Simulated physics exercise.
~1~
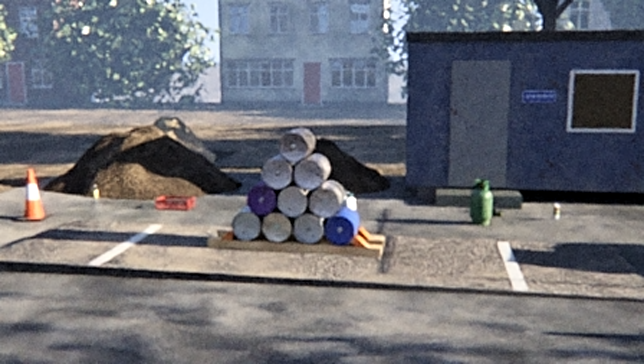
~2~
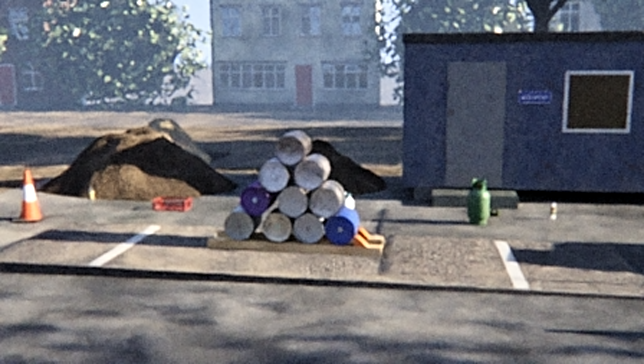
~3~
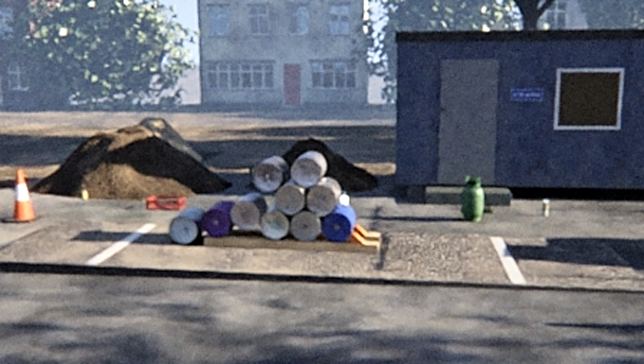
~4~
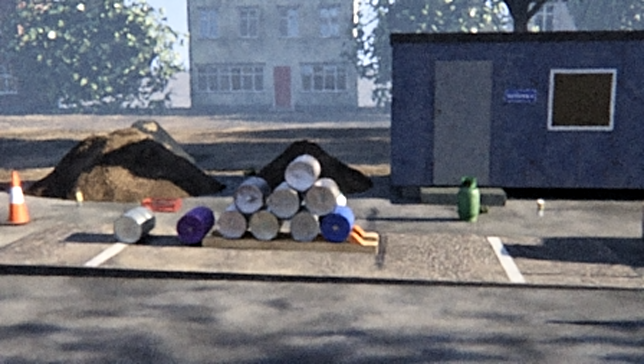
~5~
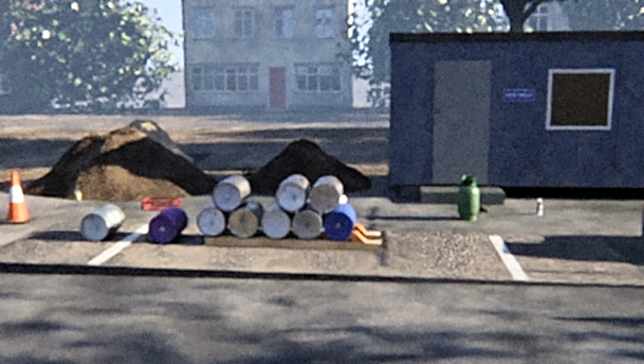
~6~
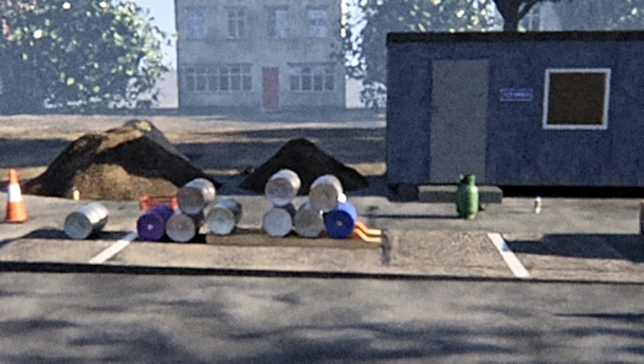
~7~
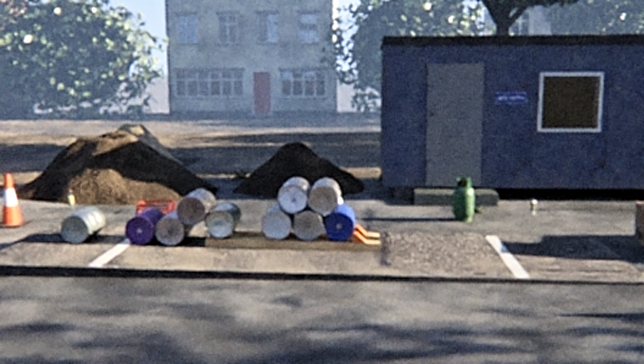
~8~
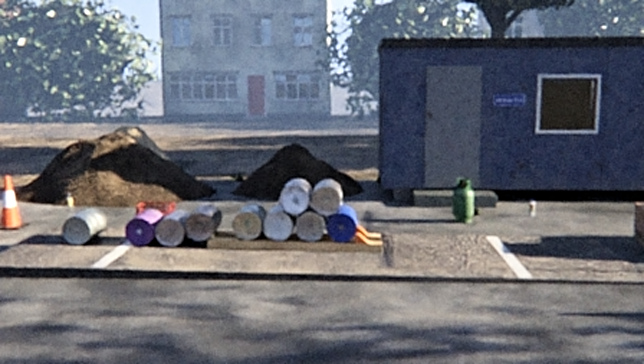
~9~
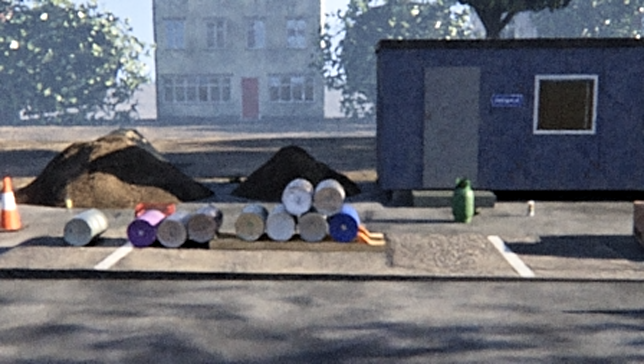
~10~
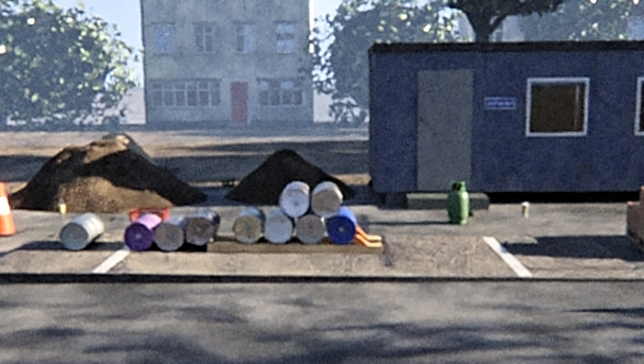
A dark blue site cabin stands on the right of a paved yard, seen from across a road, with dirt heaps, a traffic cone and a green gas bottle nearby and a pale building behind. In the middle, ten kegs form a pyramid on low timbers, mostly grey, with purple at left and blue at lower right. The left side gives way, and kegs spill leftward as the top ones drop. A grey keg rolls past the left white line, while the purple one stops short of it beside two greys. Six kegs, including the blue, remain on the timbers.
